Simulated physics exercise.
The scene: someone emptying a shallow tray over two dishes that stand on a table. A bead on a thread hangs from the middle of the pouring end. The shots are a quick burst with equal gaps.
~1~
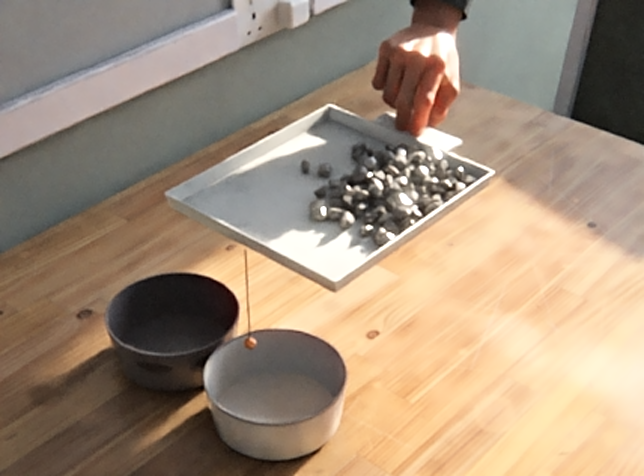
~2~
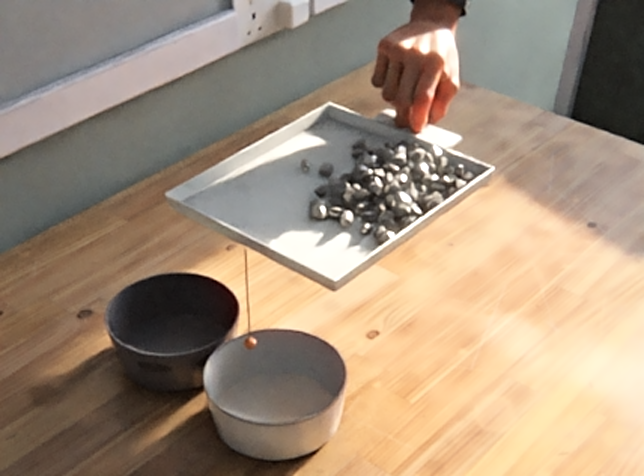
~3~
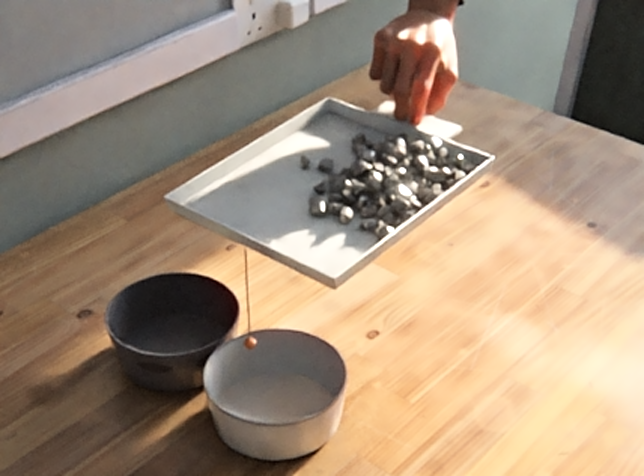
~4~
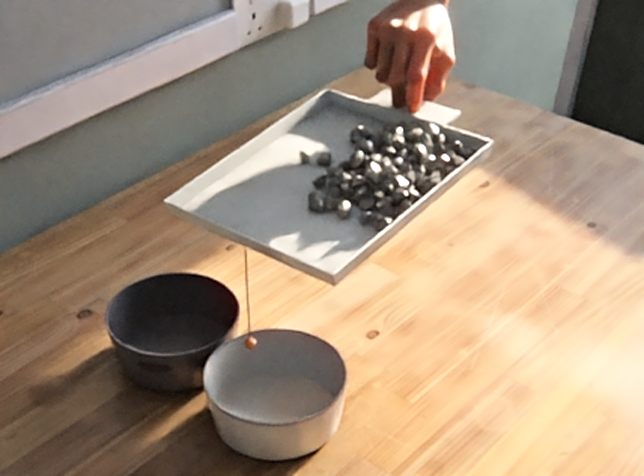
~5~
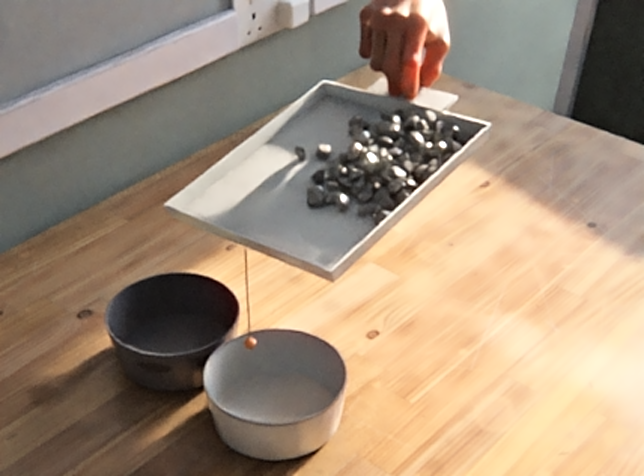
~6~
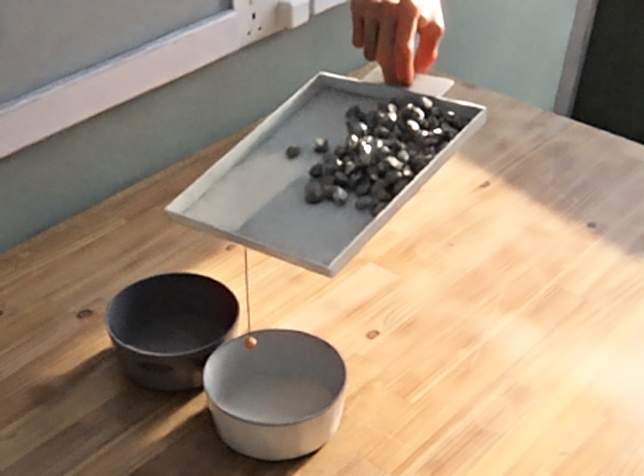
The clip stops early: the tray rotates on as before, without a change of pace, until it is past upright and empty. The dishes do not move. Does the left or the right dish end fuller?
Fuller: The left dish.
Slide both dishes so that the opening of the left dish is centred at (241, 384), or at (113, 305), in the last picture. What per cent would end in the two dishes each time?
In turn 10 and 70 in a hundred.
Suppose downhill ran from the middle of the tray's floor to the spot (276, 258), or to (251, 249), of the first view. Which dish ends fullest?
The first try: The right one. The second: The right one.
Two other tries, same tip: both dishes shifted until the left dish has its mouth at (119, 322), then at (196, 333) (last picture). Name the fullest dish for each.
In turn: The left-hand dish; left.
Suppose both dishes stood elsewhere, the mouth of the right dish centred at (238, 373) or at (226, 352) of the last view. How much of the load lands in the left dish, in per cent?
Near 60 % and 30 %.
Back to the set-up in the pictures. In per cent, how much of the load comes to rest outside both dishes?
Some 10 per cent.
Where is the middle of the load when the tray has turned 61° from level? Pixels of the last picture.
Near (202, 216).
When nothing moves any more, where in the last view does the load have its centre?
Close to (175, 352).
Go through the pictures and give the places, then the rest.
The first picture shows corners of the pouring end at (170, 193) and (335, 278), level; middle of the load at (389, 192), bits of gravel; left dish at (124, 361); right dish at (226, 428); bead on its thread at (250, 343).
The second picture shows corners of the pouring end at (170, 194) and (335, 277), level; middle of the load at (389, 190).
The third picture shows corners of the pouring end at (169, 196) and (334, 275), tipped barely, lowest at the left corner; middle of the load at (389, 184).
The fourth picture shows corners of the pouring end at (169, 200) and (332, 271), tipped a little, lowest at the left corner; middle of the load at (388, 174).
The fifth picture shows corners of the pouring end at (169, 204) and (330, 268), tipped a little, lowest at the left corner; middle of the load at (386, 165).
The sixth picture shows corners of the pouring end at (169, 208) and (328, 265), tipped clearly, lowest at the left corner; middle of the load at (383, 155); left dish at (124, 361); right dish at (226, 428).
Soon after the last picture, tray tipped steeply; most on the tray; a small part in the left dish; a stray few outside both; a small part in the air.
A little later, tray tipped right over; about a quarter on the tray; a stray few in the right dish; about two thirds in the left dish; a small part outside both; a small part in the air.
Later still, tray tipped past a quarter turn; a stray few in the right dish; most in the left dish; a small part outside both.
At rest, tray tipped past a quarter turn; a stray few in the right dish; most in the left dish; a small part outside both.
